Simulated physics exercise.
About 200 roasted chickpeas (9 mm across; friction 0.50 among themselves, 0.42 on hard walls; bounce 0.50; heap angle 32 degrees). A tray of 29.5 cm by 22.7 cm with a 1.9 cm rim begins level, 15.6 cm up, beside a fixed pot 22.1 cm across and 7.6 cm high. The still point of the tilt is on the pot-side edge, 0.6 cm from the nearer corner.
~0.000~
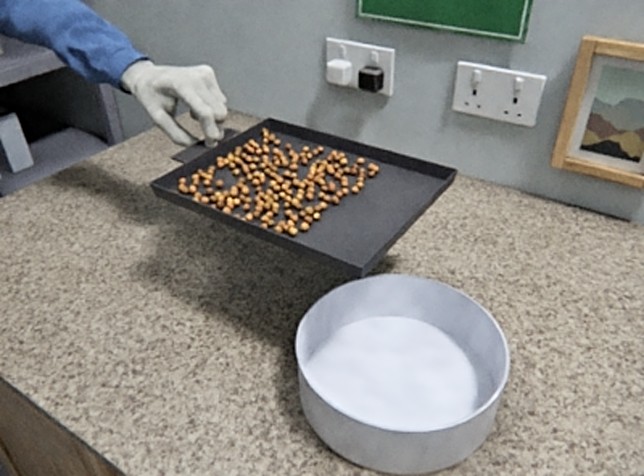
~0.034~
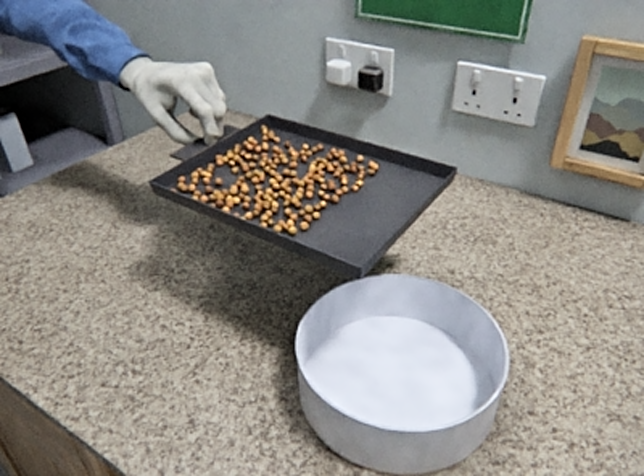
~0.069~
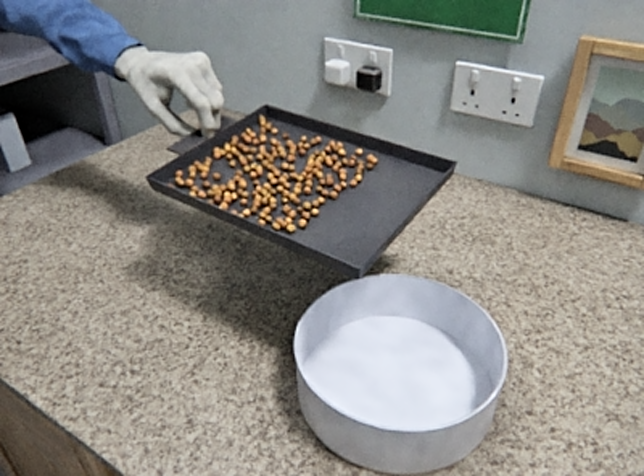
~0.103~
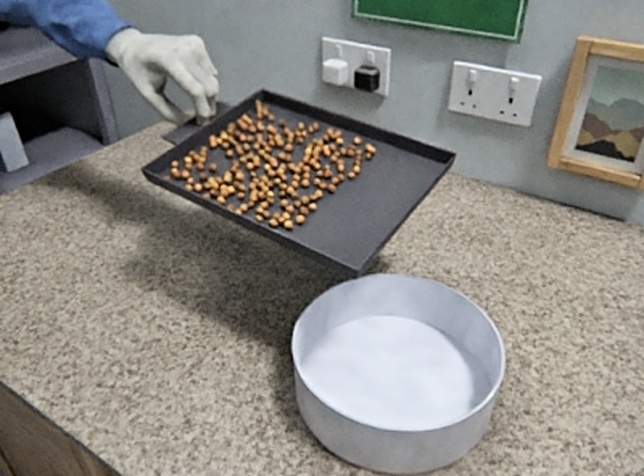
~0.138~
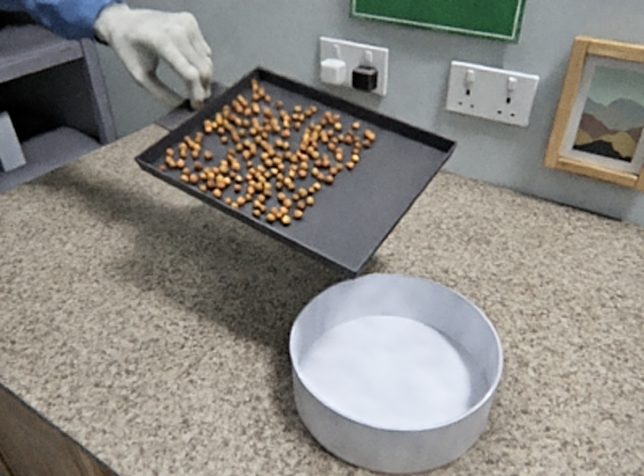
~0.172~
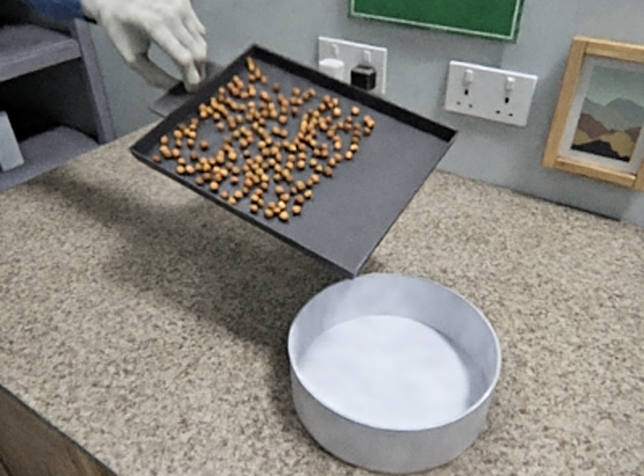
On a speckled countertop, a pale hand tilts a dark tray of chickpeas beside a round pot.
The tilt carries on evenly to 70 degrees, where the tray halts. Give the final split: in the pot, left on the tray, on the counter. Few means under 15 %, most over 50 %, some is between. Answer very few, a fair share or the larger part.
In the pot: A fair share; left on the tray: A fair share; on the counter: A fair share.
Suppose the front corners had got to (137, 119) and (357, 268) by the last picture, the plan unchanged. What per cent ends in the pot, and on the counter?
Pot 70, counter 5.
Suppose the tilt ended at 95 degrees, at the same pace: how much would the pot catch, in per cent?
In that case some 55 per cent.
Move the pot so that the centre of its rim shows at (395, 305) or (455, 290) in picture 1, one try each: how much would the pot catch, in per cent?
About 10 and 0 per cent.
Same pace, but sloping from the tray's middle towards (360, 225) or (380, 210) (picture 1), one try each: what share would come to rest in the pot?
About 75 and 30 per cent.
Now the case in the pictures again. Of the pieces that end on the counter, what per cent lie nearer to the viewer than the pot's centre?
Roughly 100 per cent.
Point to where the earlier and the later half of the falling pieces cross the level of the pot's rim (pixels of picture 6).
At about (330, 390), then at (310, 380).
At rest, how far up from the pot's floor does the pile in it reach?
Roughly 1.5 cm.
After 0.33 s, tilt 46 degrees; the tray holds 100 %, the pot 0 %.
After 0.44 s, tilt 64 degrees; the tray holds 100 %, the pot 0 %.
Then, at 0.68 s, tilt 70 degrees; the tray holds 35 %, the pot 25 %.
In the end, at 1.7 s, pot 40 %, tray 25 %, counter 35 %.
